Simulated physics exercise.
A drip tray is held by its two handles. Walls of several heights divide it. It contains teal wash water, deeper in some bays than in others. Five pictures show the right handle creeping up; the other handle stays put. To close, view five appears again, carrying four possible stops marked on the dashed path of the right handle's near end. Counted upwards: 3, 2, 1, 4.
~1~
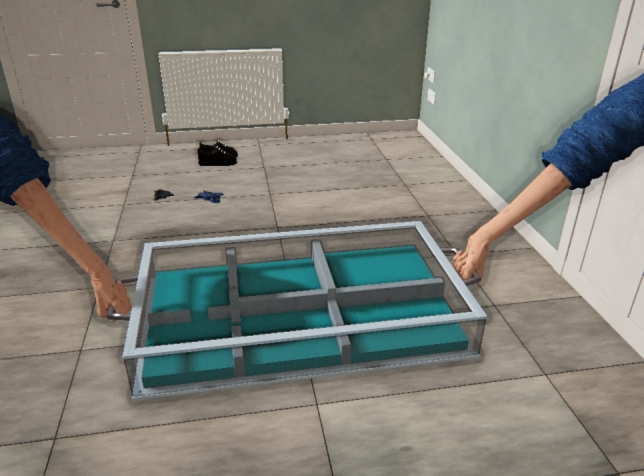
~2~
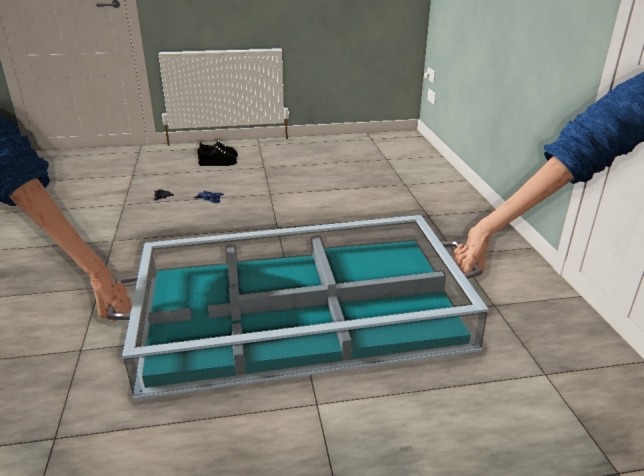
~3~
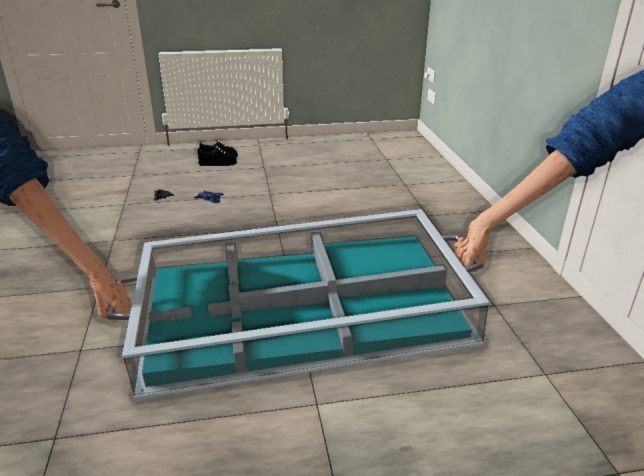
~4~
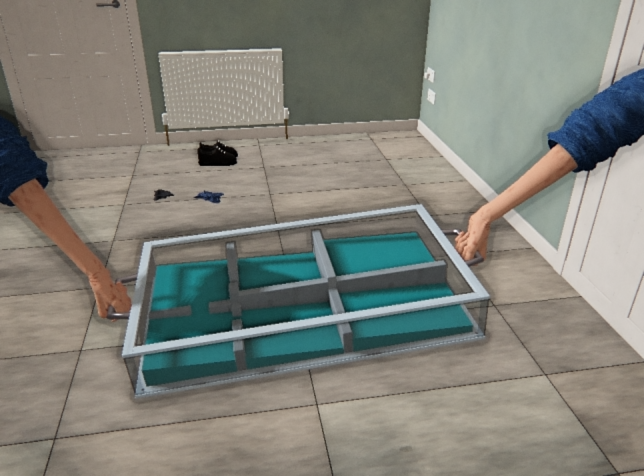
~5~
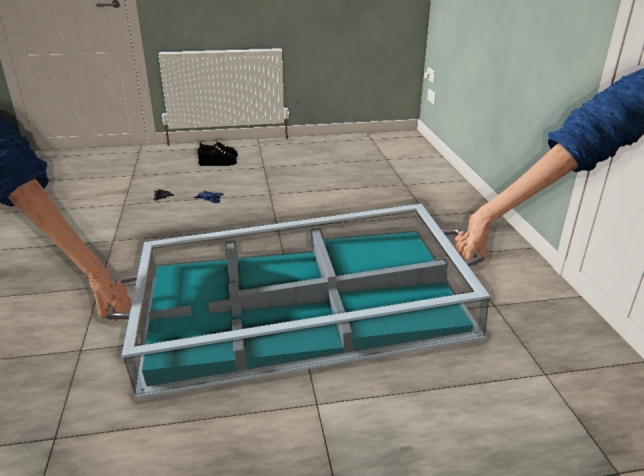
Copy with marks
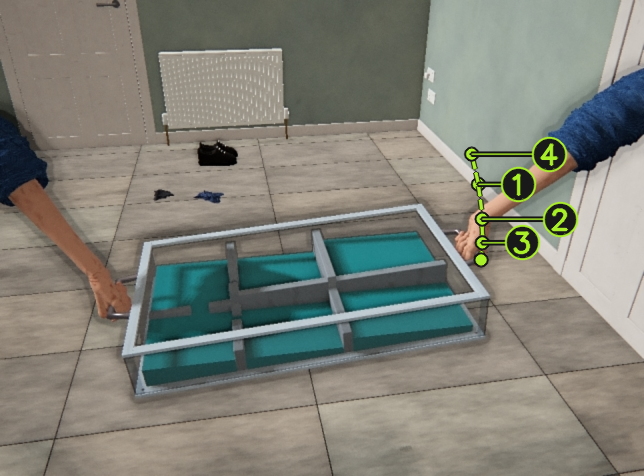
In a tiled room with a radiator and dark items on the floor, two hands hold a clear, divided tray of teal liquid by its ends, and the right hand raises its side slightly, then keeps still.
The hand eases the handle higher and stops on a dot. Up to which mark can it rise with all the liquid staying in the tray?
The answer is stop 1.
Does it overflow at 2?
No.
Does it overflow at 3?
No, not at all.
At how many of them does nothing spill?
Three of the four.
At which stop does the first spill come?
That would be 4.
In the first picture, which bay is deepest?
It is the back right one.
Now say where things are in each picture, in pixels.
In the first picture, the tray is level; deepest in the back right bay, at (376, 271), shallowest in the front right; right handle at (467, 265).
The second picture shows tipped about 1° down to the left; no wall is crossed; right handle at (468, 258).
The third picture shows tipped about 3° down to the left; no wall is crossed; right handle at (468, 251).
The fourth picture shows tipped about 4° down to the left; no wall is crossed; right handle at (469, 245).
The fifth picture shows tipped about 4° down to the left; deepest in the back right bay, at (377, 257), shallowest in the front middle; right handle at (469, 245).
On the marked copy, 1 at (478, 184); 2 at (482, 219); 3 at (482, 242); 4 at (471, 154).
Choosing 1, nothing spills; the back left bay holds the most.
Choosing 2, nothing spills; the back right bay holds the most.
Choosing 3, nothing spills; the back right bay holds the most.
Choosing 4, about 8 % goes over the rim.
